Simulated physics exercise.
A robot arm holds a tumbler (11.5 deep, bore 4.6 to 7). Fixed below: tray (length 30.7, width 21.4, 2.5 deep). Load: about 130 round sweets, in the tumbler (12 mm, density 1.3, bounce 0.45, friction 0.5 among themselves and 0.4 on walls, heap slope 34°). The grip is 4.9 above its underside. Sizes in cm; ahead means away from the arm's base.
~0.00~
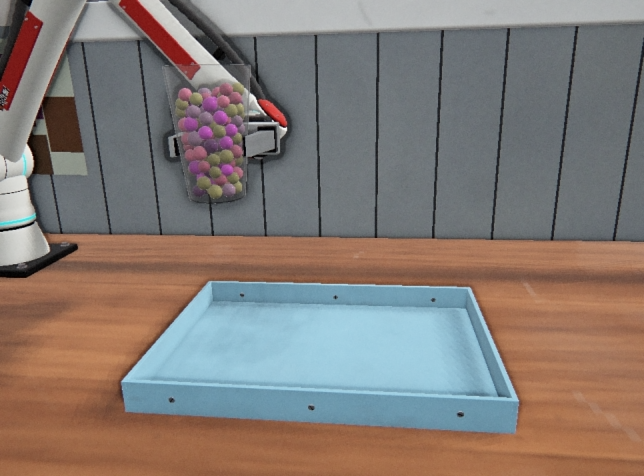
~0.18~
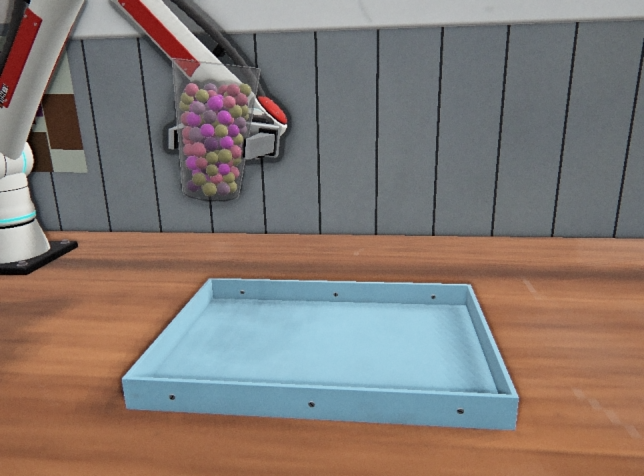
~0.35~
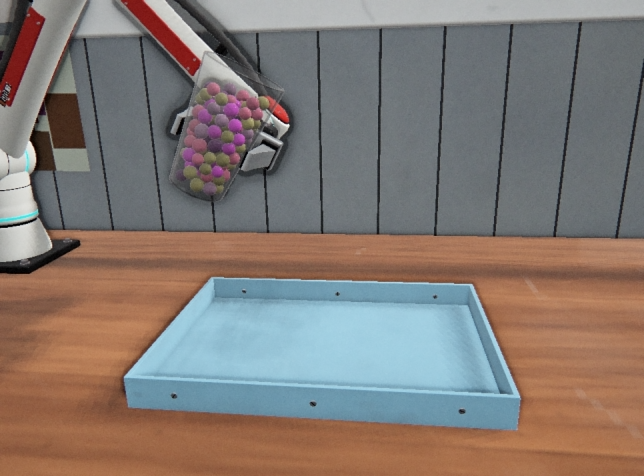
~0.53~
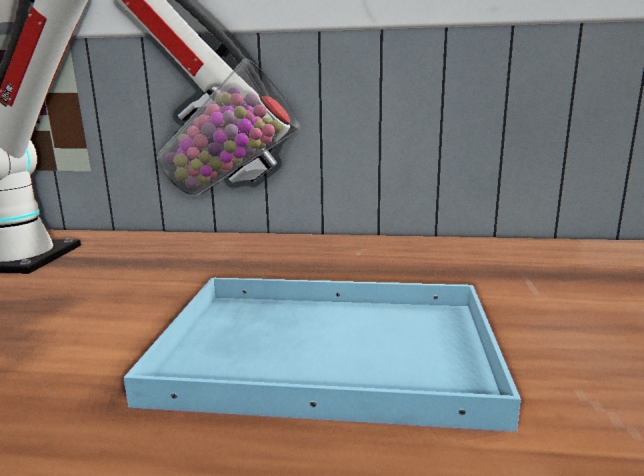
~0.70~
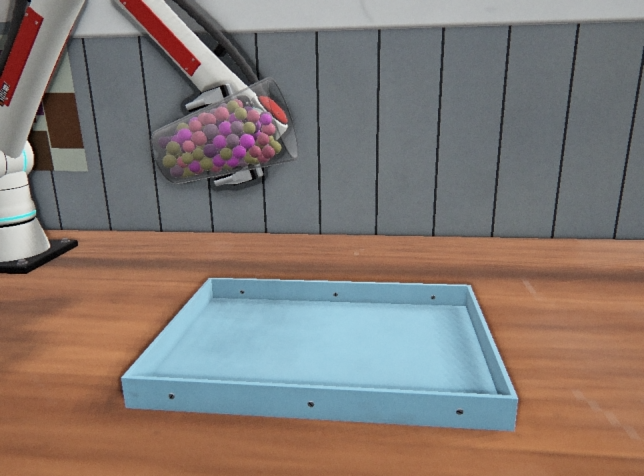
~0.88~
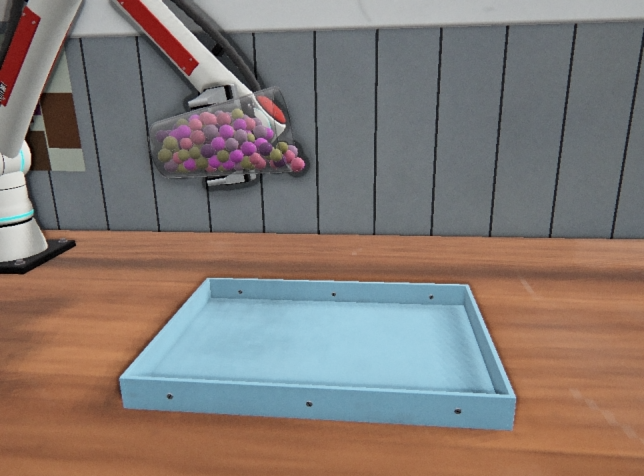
Clear tumbler of colourful round sweets tilting steadily to the right in a robot arm's grip, sweets shifting towards its rim.
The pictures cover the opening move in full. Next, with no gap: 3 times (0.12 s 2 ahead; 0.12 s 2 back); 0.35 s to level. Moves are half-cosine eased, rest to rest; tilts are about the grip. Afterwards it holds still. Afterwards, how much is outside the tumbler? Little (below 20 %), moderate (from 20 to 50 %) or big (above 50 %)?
Share outside the tumbler: Moderate (from 20 to 50 %).
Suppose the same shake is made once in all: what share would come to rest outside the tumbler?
In that case some 20 per cent.
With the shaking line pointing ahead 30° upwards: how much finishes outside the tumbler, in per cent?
Some 45 per cent.
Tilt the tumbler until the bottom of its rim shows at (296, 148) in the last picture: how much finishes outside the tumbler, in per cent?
Some 10 per cent.
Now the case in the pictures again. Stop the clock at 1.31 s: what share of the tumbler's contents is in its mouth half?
Some 60 per cent.
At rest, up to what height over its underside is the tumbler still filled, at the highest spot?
About 7.5 cm.
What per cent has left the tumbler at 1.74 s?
Near 40 per cent so far.
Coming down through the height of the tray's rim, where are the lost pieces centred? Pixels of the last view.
Near (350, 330).
By 1.31 s, tilted 81° forward, highest piece 22 above the table; 103 in the tumbler, 21 in the tray, 4 in flight or on a rim.
By 1.74 s, tilted 54° forward, highest piece 23 above the table; 77 in the tumbler, 49 in the tray, 2 in flight or on a rim.
By 2.15 s, level, highest piece 23 above the table; 77 in the tumbler, 51 in the tray.
By 3.20 s, level, highest piece 23 above the table; 77 in the tumbler, 51 in the tray.
Final count, 77 in the tumbler, 51 in the tray. That is 40 % outside the tumbler.
